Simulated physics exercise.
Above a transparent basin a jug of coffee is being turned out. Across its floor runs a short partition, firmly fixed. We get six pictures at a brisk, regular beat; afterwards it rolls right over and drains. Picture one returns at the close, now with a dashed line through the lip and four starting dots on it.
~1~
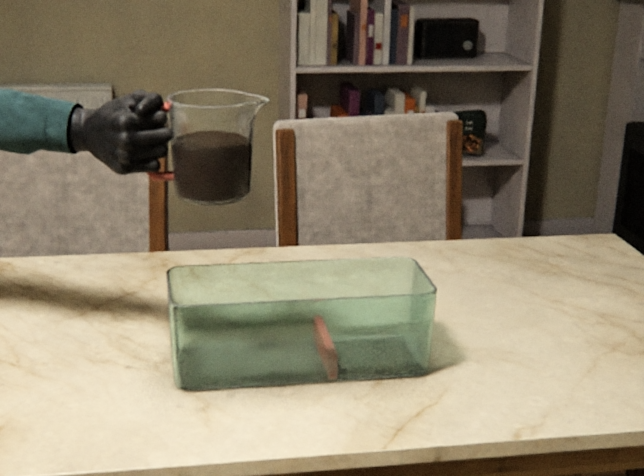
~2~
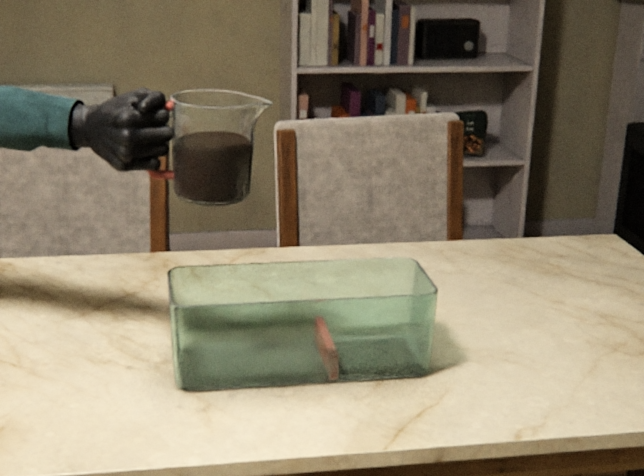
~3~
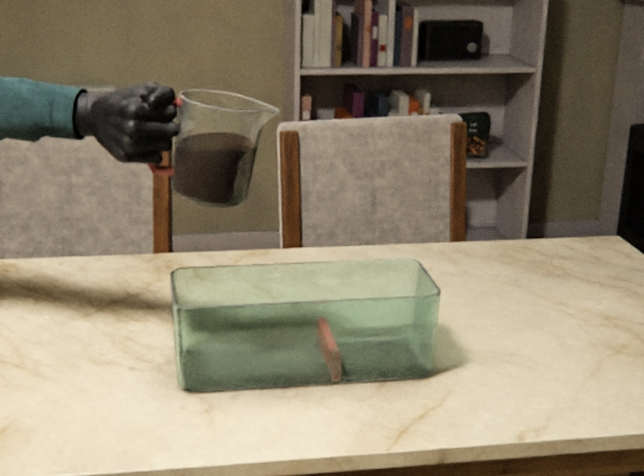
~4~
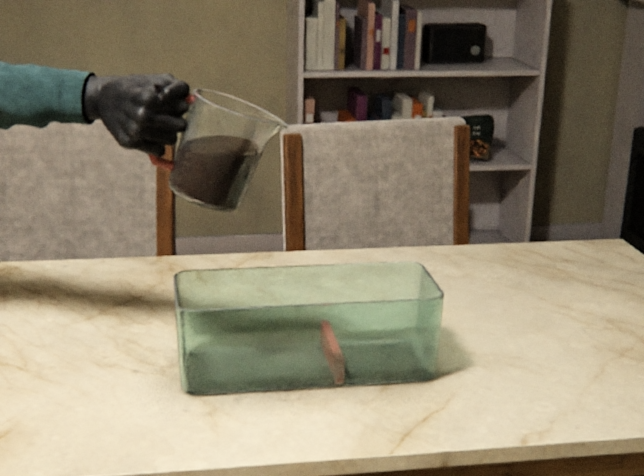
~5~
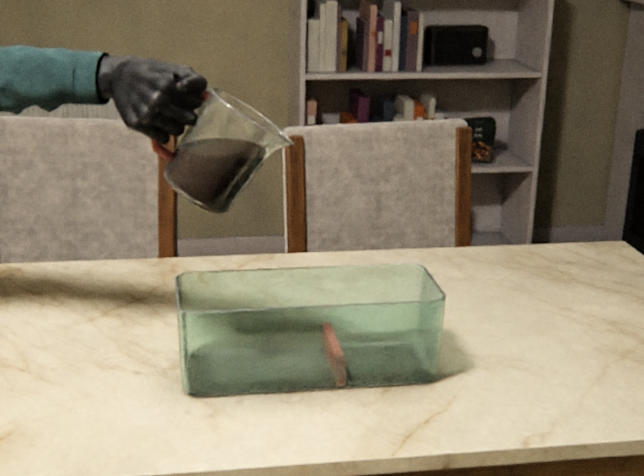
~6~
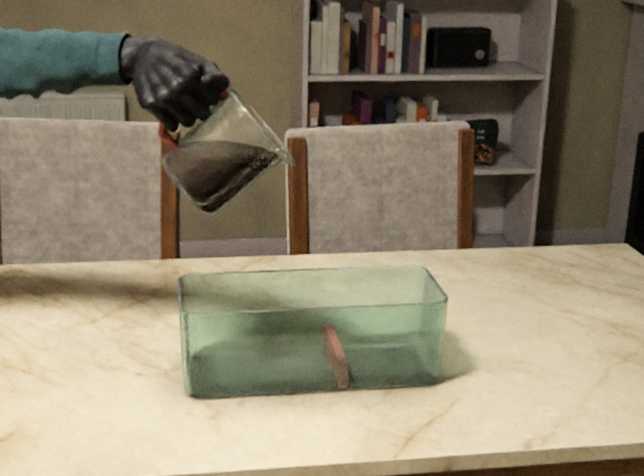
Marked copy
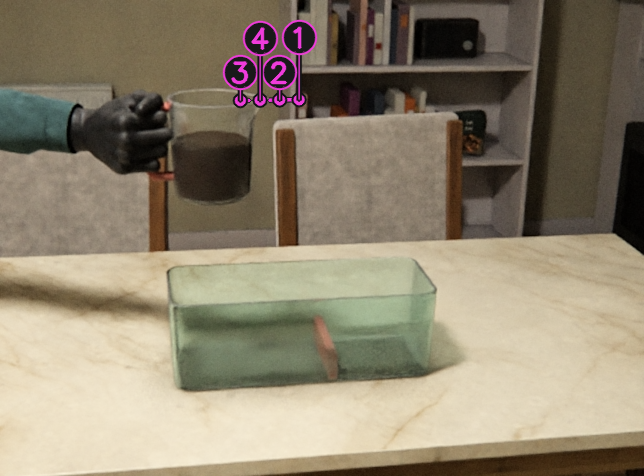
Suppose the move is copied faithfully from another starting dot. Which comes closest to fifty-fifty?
It is 2.
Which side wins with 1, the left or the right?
More ends on the right.
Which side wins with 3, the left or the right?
The left one.
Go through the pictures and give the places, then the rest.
Upright, lip at (268, 100); basin from (174, 388) to (428, 372); top of the wall at (325, 334); nothing has left yet, in the first frame.
Tipped about 2°, lip at (271, 102); nothing has left yet, in the second frame.
Tipped about 9°, lip at (278, 111); nothing has left yet, in the third frame.
Tipped about 20°, lip at (287, 125); nothing has left yet, in the fourth frame.
Tipped about 33°, lip at (293, 143); nothing has left yet, in the fifth frame.
Tipped about 48°, lip at (295, 163); nothing has left yet, in the sixth frame.
On the marked copy, 1 at (299, 99); 2 at (279, 100); 3 at (240, 100); 4 at (260, 100).
If 1 is chosen, about 12 % ends left of the wall and 85 % right of it; 3 % is lost outside.
If 2 is chosen, about 49 % ends left of the wall and 50 % right of it.
If 3 is chosen, about 88 % ends left of the wall and 8 % right of it; 4 % is lost outside.
If 4 is chosen, about 86 % ends left of the wall and 6 % right of it; 8 % is lost outside.
